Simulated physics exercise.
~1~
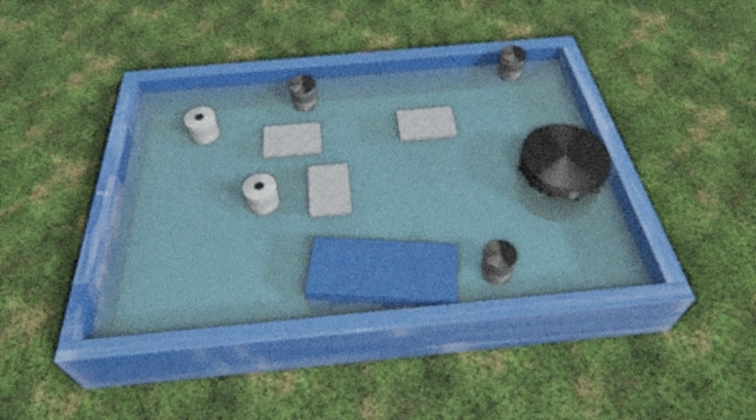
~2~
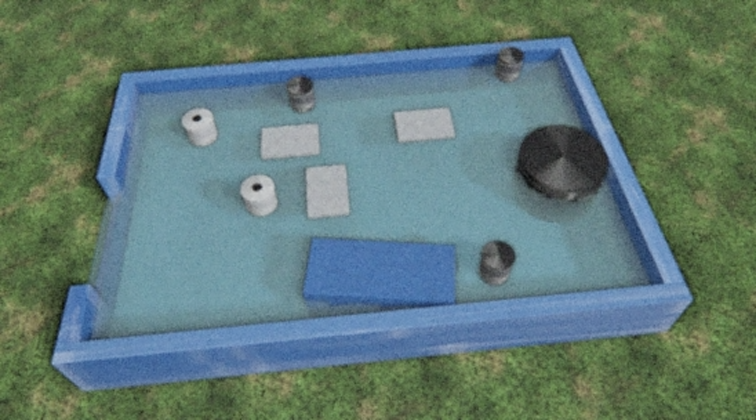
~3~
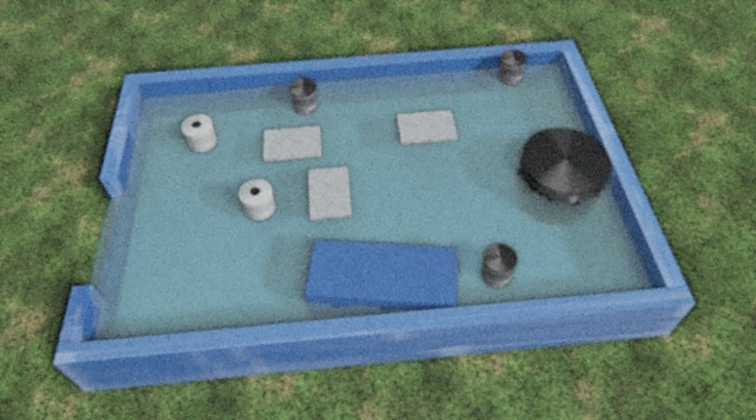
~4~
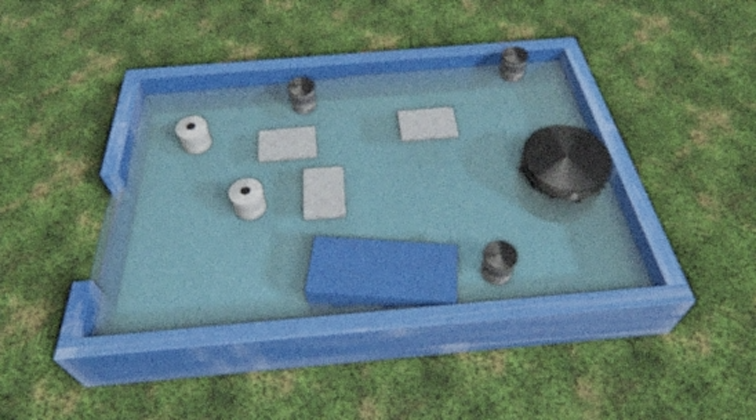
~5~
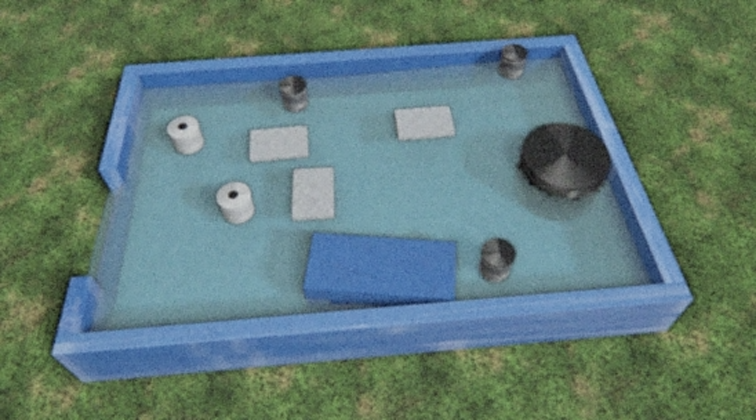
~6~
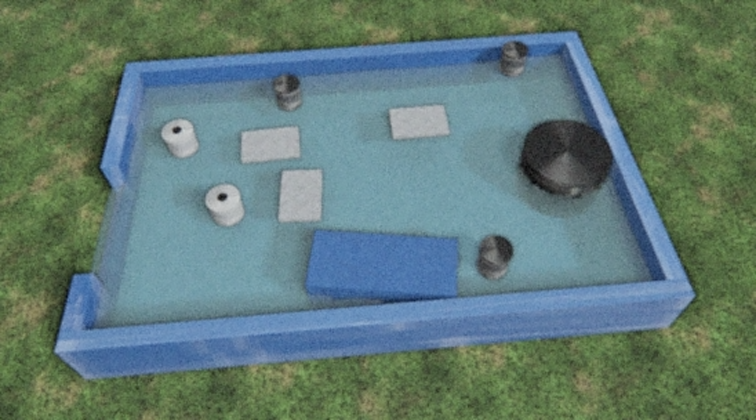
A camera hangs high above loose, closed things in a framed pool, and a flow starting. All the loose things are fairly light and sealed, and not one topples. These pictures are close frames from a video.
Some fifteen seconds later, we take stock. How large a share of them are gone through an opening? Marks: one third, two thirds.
My prediction is the mid band.
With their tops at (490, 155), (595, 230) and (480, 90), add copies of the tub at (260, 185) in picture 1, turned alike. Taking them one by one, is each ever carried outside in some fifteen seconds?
Outcome for each, listed in order: Does not leave, does not leave, does not leave.
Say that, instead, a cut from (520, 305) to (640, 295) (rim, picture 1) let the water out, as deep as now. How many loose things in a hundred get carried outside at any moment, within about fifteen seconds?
Close to 40 %, I think.
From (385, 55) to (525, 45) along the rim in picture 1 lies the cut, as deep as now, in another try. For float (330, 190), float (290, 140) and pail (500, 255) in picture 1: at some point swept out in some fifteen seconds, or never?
Taking them one after another, flushed away, then flushed away, then held back.
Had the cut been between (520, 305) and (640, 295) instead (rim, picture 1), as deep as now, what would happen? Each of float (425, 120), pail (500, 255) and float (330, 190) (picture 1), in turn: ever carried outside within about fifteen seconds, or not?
Outcome for each, in the order asked: Flushed / flushed / flushed.
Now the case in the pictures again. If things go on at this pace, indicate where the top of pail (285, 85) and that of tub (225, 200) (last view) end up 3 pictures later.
(259, 87) and (179, 212).
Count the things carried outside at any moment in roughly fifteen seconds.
The answer is 5.
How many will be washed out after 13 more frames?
2.
A moment on, 0 of 8 are out; 8 afloat.
Next, 2 of 8 are out; 6 afloat.
Later, 4 of 8 are out; 4 afloat.
In the end, 5 of 8 are out; 3 afloat.
